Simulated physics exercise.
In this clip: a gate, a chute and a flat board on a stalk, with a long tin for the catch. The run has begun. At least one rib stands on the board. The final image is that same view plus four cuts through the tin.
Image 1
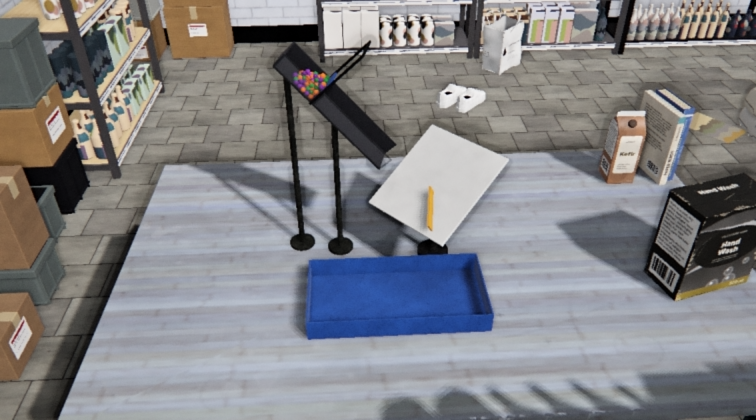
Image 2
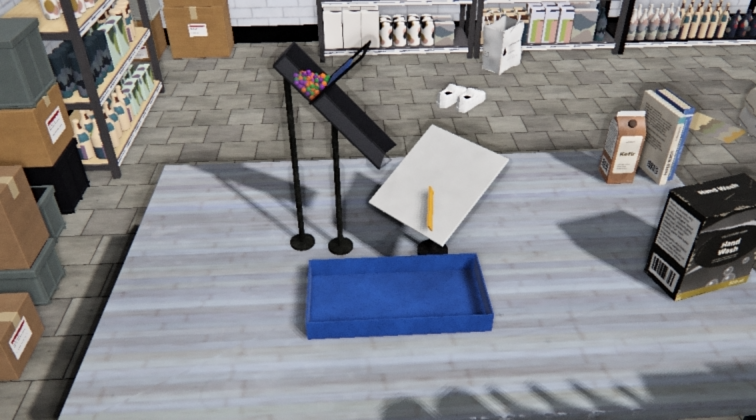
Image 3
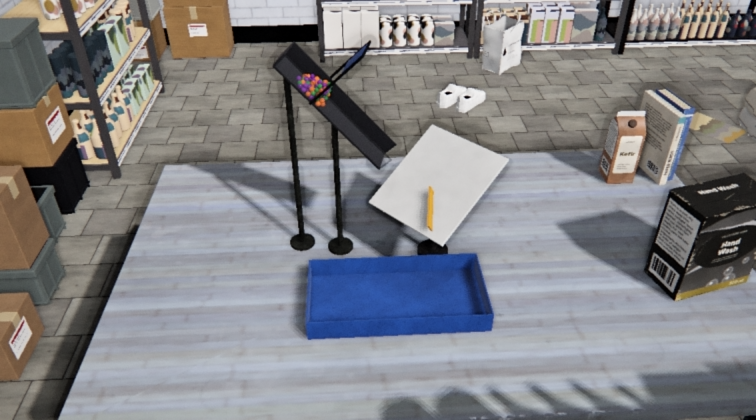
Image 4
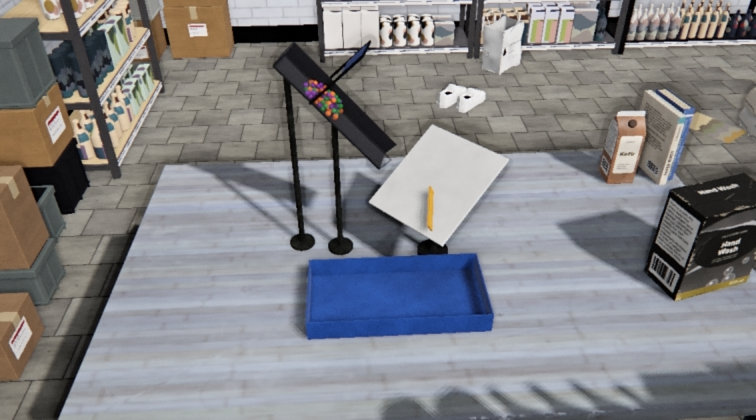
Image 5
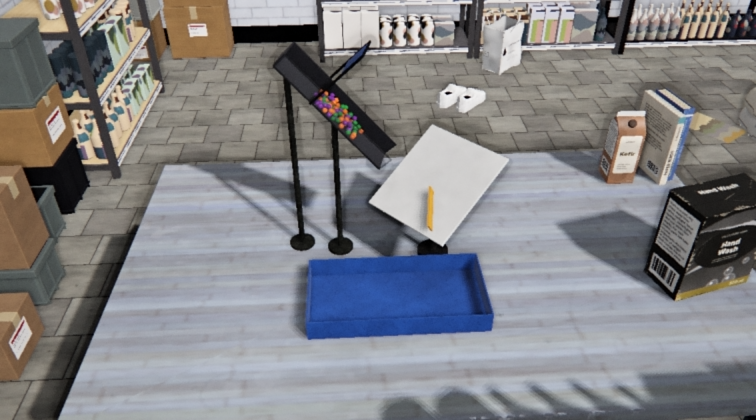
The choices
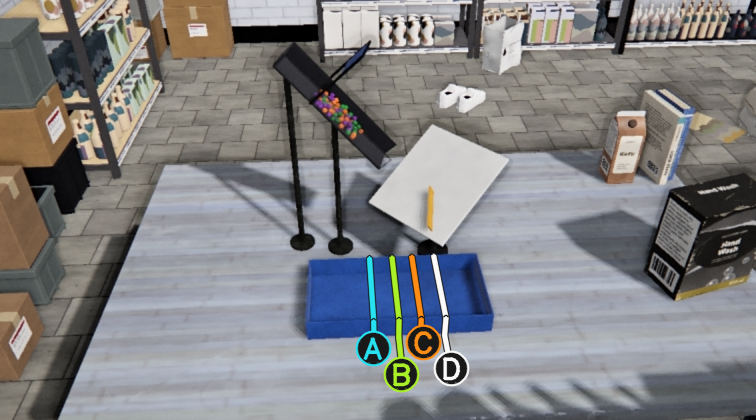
A pale wood-plank tabletop fills the lower view, seen from above at an angle in a store-like room with stocked shelves and grey floor tiles. A black chute on two posts holds multicoloured beads above a blue tray, beside a tilted white board with an orange rib, with cartons and boxes at right. The dark gate swings up, and the beads slide down the chute rightward, spreading out, while the camera stays still.
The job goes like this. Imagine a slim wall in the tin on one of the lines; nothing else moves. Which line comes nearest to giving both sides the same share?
Go for B.
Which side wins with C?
The left side.
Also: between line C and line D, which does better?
Line C.
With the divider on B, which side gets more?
The right side.
On the marked copy, line A crosses the front rim at (373, 320); line B crosses the front rim at (398, 319); line C crosses the front rim at (421, 318); line D crosses the front rim at (445, 317).
If A is chosen, of what is caught, about a tenth on the left of the divider, almost all on the right.
If B is chosen, of what is caught, roughly a third on the left of the divider, roughly two thirds on the right.
If C is chosen, of what is caught, the larger part on the left of the divider, roughly a quarter on the right.
If D is chosen, of what is caught, almost all on the left of the divider, just a few on the right.
